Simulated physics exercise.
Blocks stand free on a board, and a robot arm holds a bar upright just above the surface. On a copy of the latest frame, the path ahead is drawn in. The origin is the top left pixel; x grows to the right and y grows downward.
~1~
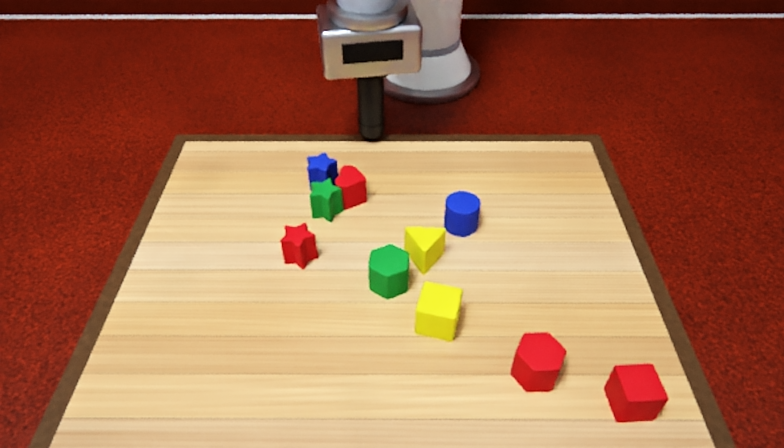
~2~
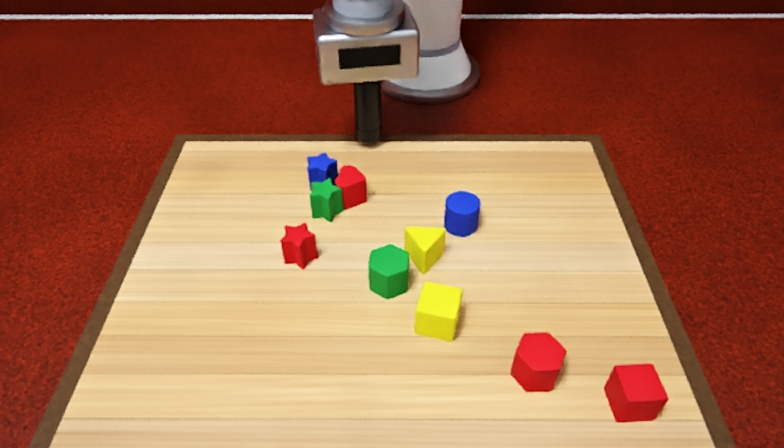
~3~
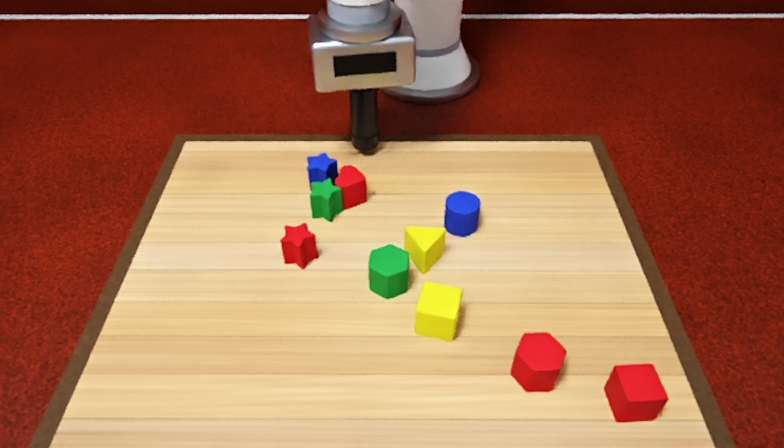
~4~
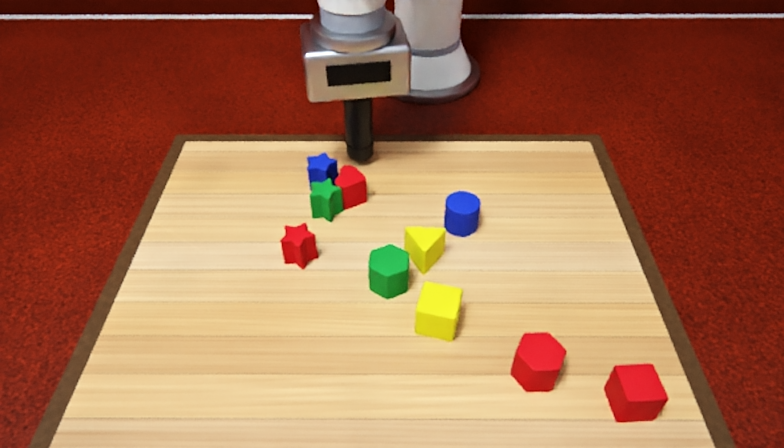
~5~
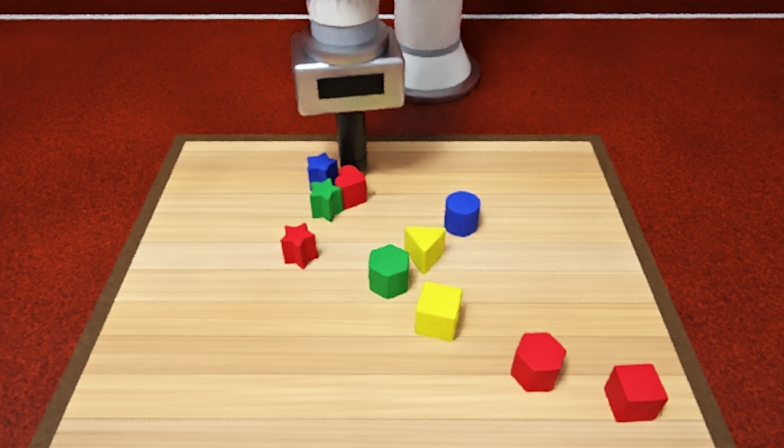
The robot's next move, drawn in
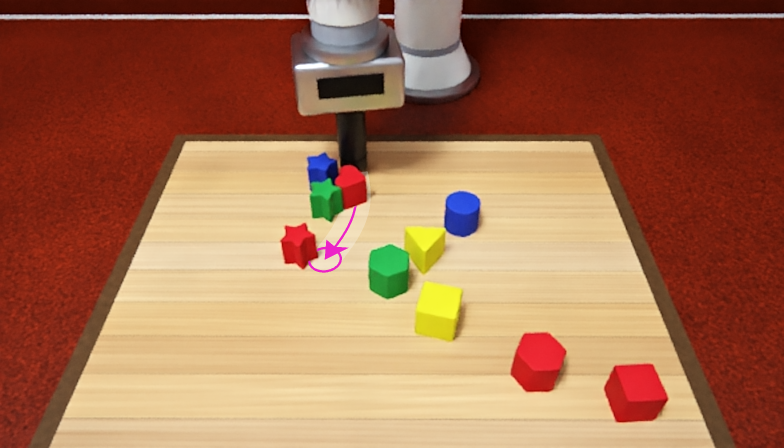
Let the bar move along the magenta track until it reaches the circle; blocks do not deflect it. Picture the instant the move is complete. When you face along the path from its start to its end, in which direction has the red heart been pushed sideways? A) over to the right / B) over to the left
It's B.
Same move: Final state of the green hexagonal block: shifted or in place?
The green hexagonal block keeps its place.
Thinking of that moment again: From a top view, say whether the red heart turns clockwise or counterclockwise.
Short answer: Counterclockwise.
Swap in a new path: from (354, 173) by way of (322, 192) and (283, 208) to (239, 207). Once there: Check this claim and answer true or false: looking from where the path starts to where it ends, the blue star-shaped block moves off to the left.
My answer: False.
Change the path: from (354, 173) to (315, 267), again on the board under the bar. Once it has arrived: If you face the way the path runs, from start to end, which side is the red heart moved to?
Displaced left.
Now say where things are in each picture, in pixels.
The first frame shows tip of the bar (372, 132), middles of tops, red star-shaped block (297, 233), blue star-shaped block (320, 161), green star-shaped block (324, 188), red heart (349, 176), green hexagonal block (389, 259).
The second frame shows bar (369, 137), nothing pushed.
The third frame shows bar (365, 144), nothing pushed.
The fourth frame shows bar (360, 154), nothing pushed.
The fifth frame shows bar (354, 166), red star-shaped block (297, 233), blue star-shaped block (320, 161), green star-shaped block (324, 188), red heart (349, 176), green hexagonal block (389, 259).
The line goes from (354, 173) via (356, 200) and (347, 229), ending at (325, 259).
On the path given first. One third of the way, bar (356, 193); green star-shaped block (321, 193), turned 50° clockwise; red heart (348, 198).
Two thirds of the way, bar (346, 223); green star-shaped block (315, 198), turned 90° clockwise; red heart (342, 229).
At the end, bar (324, 253); red star-shaped block (292, 236), turned 30° clockwise; blue star-shaped block unmoved; green star-shaped block (315, 198), turned 90° clockwise; red heart (339, 255), turned 80° anticlockwise; green hexagonal block unmoved.
